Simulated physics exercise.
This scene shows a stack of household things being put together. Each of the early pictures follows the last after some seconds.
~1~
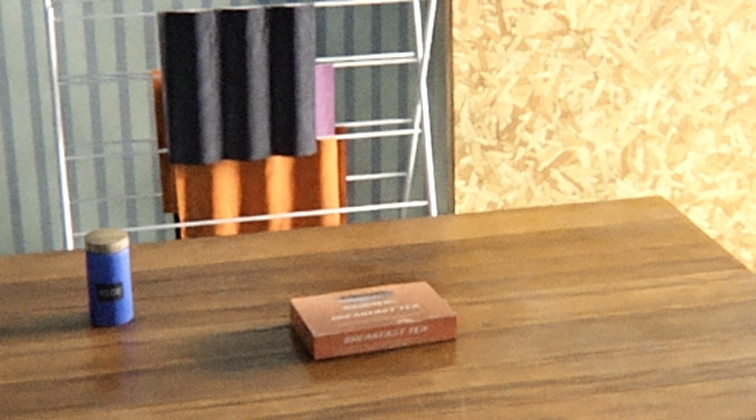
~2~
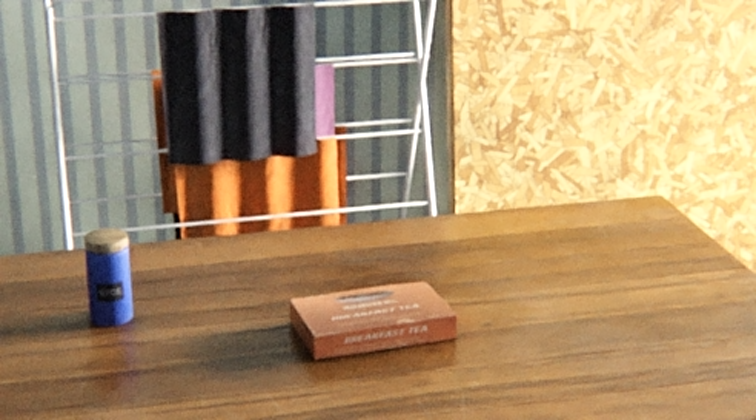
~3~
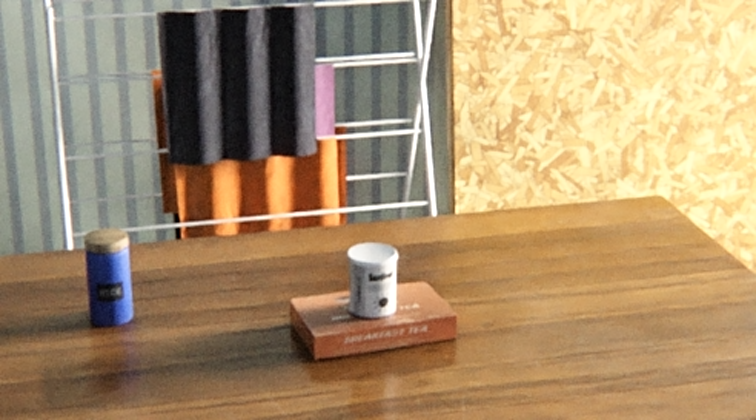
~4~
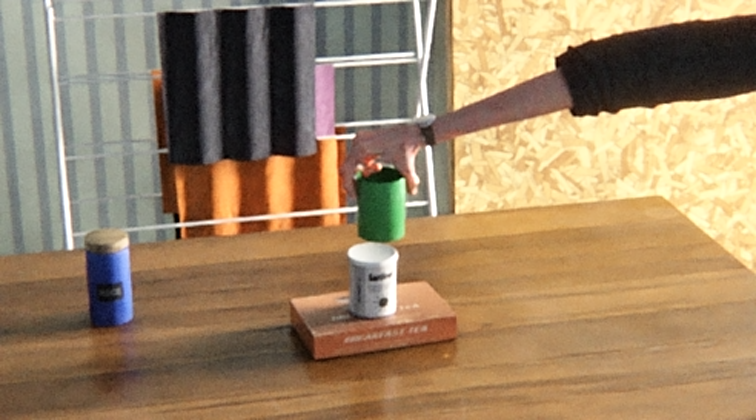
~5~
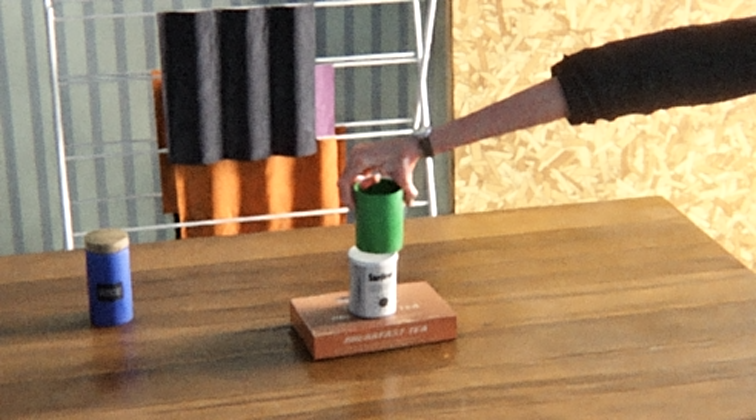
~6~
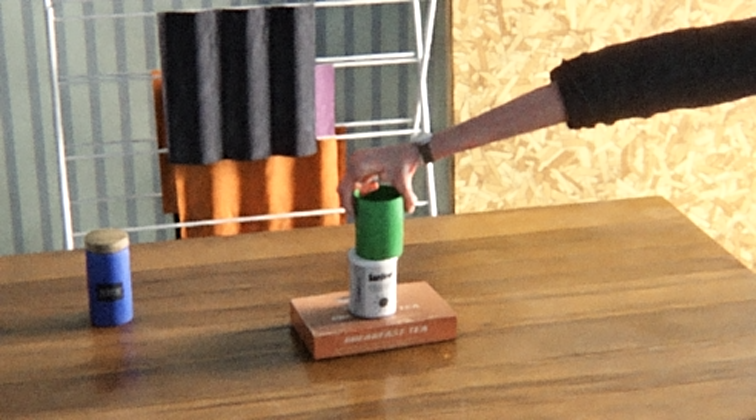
A hand lowers a green cup onto a white pot standing on an orange packet.
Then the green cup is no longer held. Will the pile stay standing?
Well, the stack stays in one piece.
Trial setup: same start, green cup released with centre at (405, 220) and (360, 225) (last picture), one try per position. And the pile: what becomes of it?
First, it loses its balance; second, it stays up.
Then, 0.80 s after the last picture, nothing has stirred.
Then, 1.90 s after the last picture, things are still on the move.
Then, 2.60 s after the last picture, nothing has stirred.
At rest, all 4 in place. Seen from the same camera at the end, green cup near (379, 223). The pile holds.
